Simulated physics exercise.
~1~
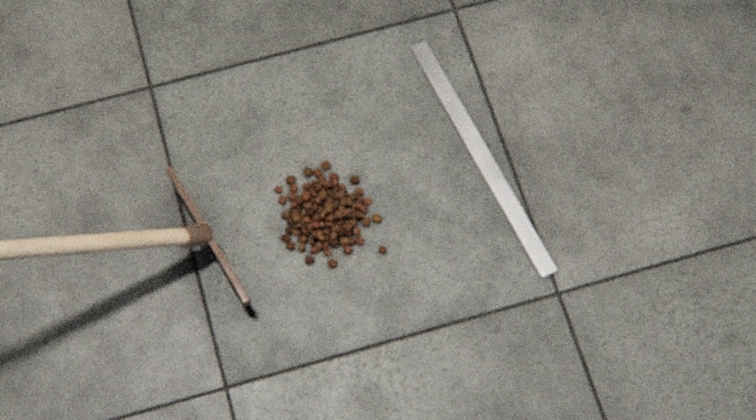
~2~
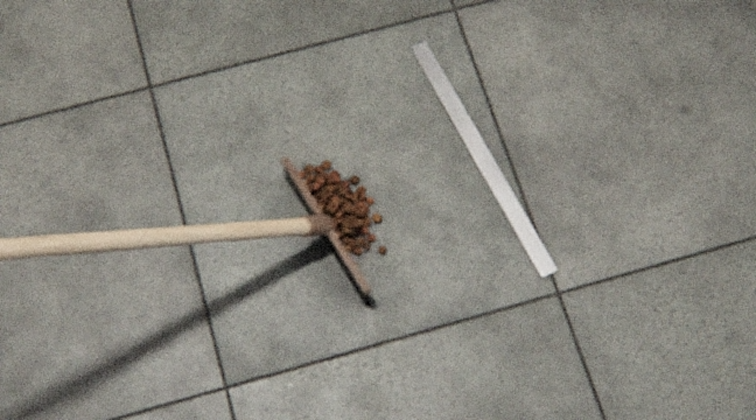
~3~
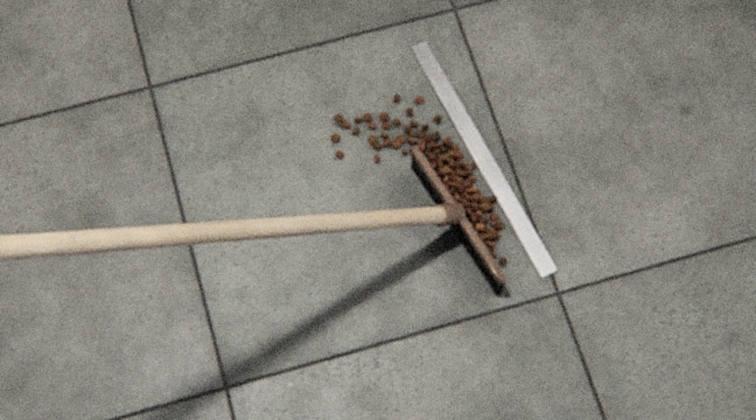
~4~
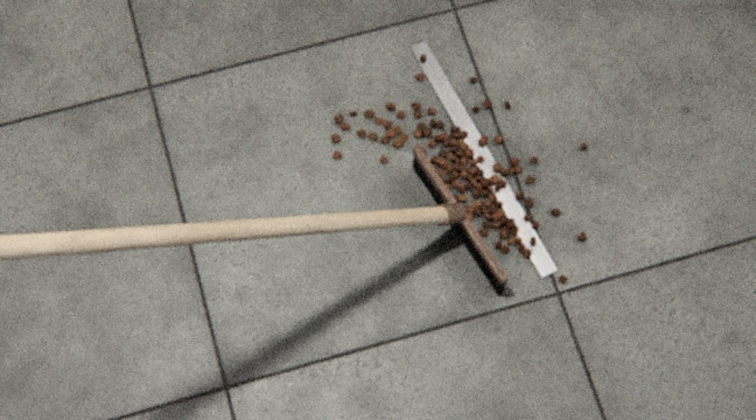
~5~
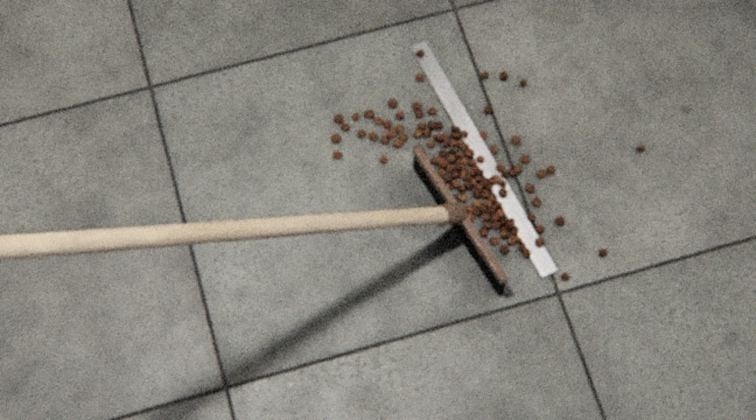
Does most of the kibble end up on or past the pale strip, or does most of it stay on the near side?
Most of it stays on the near side of the strip. Only a smaller share comes to rest on the strip or directly behind it.
